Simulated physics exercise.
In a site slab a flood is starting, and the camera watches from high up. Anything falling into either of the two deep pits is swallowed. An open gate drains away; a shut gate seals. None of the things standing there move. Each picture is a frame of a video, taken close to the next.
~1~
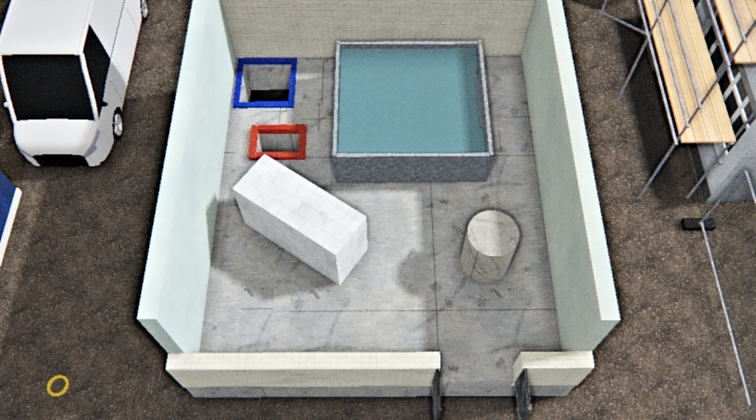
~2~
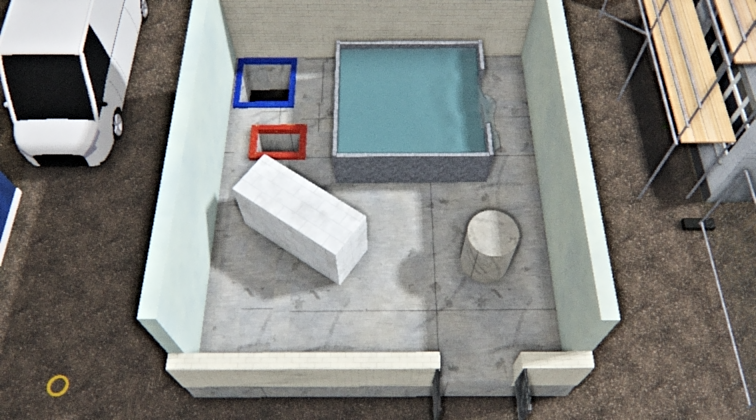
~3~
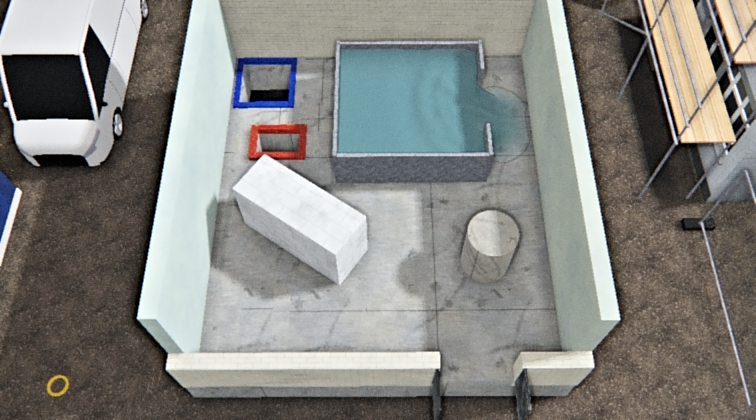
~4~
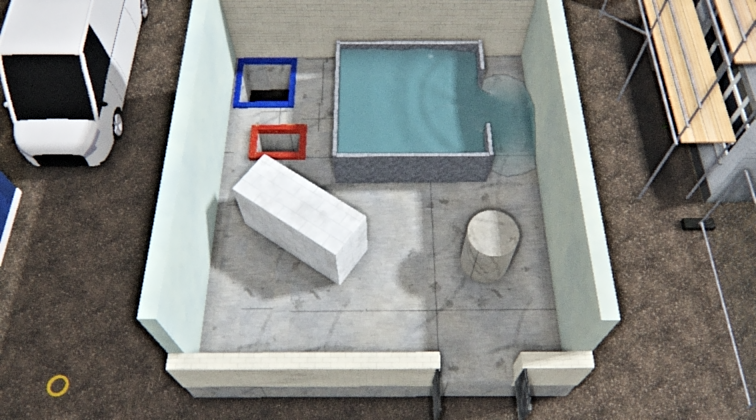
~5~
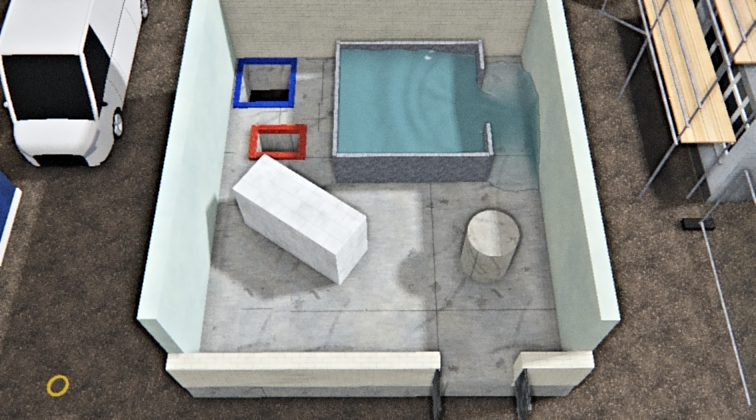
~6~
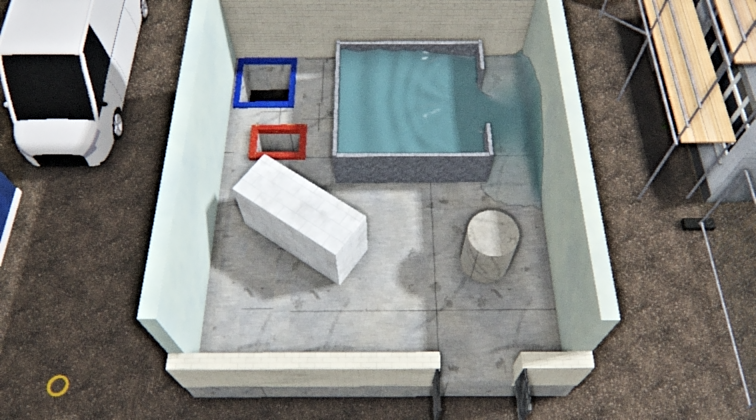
On a walled concrete slab seen from high up, a square tank of blue-green water sits full and still near a white block and a round pillar. A gap opens in its right side and water pours out, spreading across the floor to the right-hand wall, then creeping along it toward the viewer.
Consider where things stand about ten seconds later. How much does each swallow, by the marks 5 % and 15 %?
As I see it, the gate lies in the five-to-fifteen range; the red pit fails to reach five per cent; the blue pit passes fifteen per cent.
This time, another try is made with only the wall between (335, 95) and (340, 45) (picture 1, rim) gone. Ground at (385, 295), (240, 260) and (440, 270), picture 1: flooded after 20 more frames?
Listed in order, they come out without a puddle, sitting in a pool and without a puddle.
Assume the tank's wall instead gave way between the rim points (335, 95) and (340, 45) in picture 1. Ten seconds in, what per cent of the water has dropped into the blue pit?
Share recorded - blue: 60 %.
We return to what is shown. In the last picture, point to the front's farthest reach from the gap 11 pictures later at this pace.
Roughly (554, 365).
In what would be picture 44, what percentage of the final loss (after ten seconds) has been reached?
Near 60 in a hundred, I reckon.
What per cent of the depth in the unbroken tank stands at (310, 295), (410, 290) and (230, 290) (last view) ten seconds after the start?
I'd say around 10 per cent, then 6 per cent, then 12 per cent.
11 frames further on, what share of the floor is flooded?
Around 40 percent, give or take.
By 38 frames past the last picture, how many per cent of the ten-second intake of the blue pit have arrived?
About 60 per cent.
A moment on, water covers 20 % of the floor; the gate 0 %, the red pit 0 %, the blue pit 0 %.
Next, water covers 40 % of the floor; the gate 0 %, the red pit 0 %, the blue pit 0 %.
Then, water covers 65 % of the floor; the gate 2 %, the red pit 0 %, the blue pit 5 %.
Later, water covers 95 % of the floor; the gate 5 %, the red pit 0 %, the blue pit 13 %.
In the end, water covers 100 % of the floor; the gate 8 %, the red pit 1 %, the blue pit 21 %.
